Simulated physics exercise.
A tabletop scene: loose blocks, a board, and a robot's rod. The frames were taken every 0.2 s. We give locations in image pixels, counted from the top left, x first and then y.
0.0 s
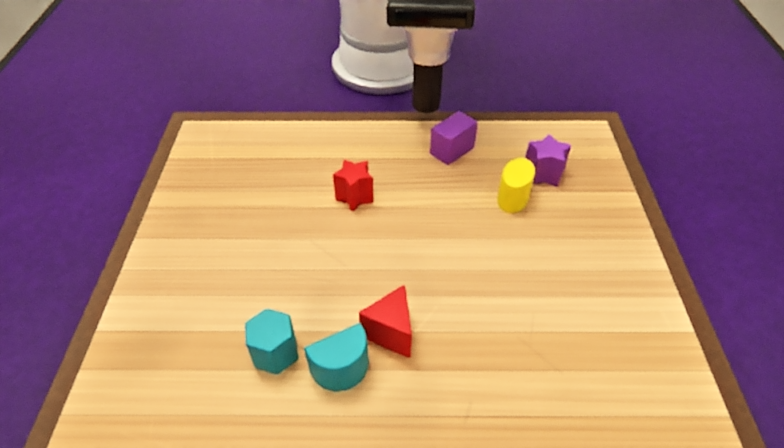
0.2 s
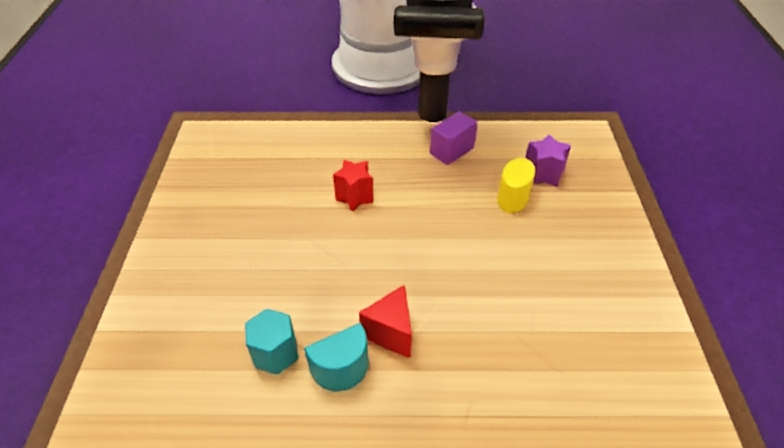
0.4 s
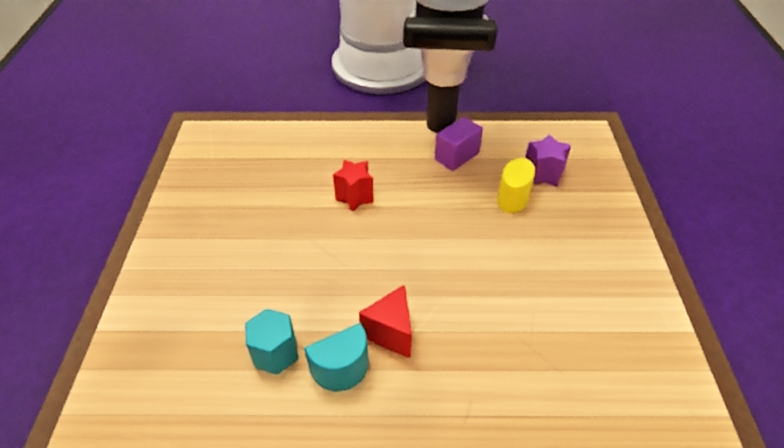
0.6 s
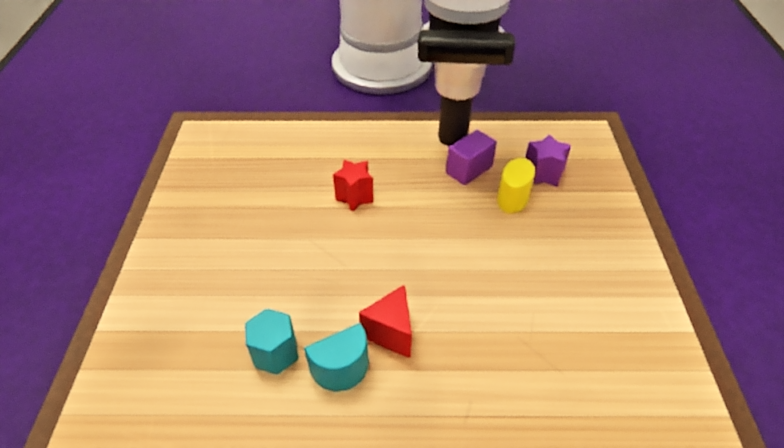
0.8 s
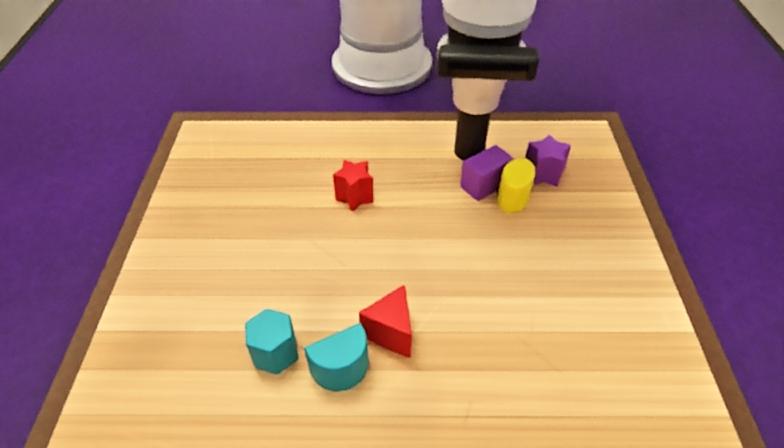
A robot arm with a black rod stands at the far edge of a wooden board on a purple surface, seen from above by a still camera. A purple block, yellow cylinder and purple star sit far right, a red star left of them, and two teal blocks and a red triangle nearer. The rod moves toward the viewer and right, pushing the purple block up beside the cylinder.
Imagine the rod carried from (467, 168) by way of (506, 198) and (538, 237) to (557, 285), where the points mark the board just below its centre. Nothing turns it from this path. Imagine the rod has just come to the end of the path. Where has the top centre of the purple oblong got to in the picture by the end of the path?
That would be at about pixel (595, 240).
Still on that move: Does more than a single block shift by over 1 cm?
Yes
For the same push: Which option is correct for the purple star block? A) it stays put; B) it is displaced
It's A.
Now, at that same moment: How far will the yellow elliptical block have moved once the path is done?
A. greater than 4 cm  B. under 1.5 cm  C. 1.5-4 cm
I choose A.
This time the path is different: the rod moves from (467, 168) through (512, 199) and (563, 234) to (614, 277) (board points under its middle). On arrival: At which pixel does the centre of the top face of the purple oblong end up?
Its top middle is near (654, 276).
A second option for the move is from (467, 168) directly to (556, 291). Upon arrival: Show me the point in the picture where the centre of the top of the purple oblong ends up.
The middle of its upper face should be somewhere near (561, 214).
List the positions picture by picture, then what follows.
In the first frame, rod's lower end (426, 105); purple oblong (455, 124); yellow elliptical block (519, 171); purple star block (551, 147).
In the second frame, rod (432, 114); blocks still.
In the third frame, rod (441, 125); purple oblong (460, 130).
In the fourth frame, rod (453, 138); purple oblong (473, 143).
In the fifth frame, rod (469, 152); purple oblong (489, 159); yellow elliptical block (519, 171); purple star block (551, 147).
On the path given first. One third of the way, rod (510, 182); purple oblong (536, 189), turned 15° anticlockwise; yellow elliptical block (566, 202), turned 10° clockwise.
Two thirds of the way, rod (542, 221); purple oblong (579, 227), turned 40° anticlockwise; yellow elliptical block (613, 230), turned 15° anticlockwise.
At the end, rod (563, 269); purple oblong (594, 240), turned 60° anticlockwise; yellow elliptical block (626, 234), turned 35° anticlockwise; purple star block still.
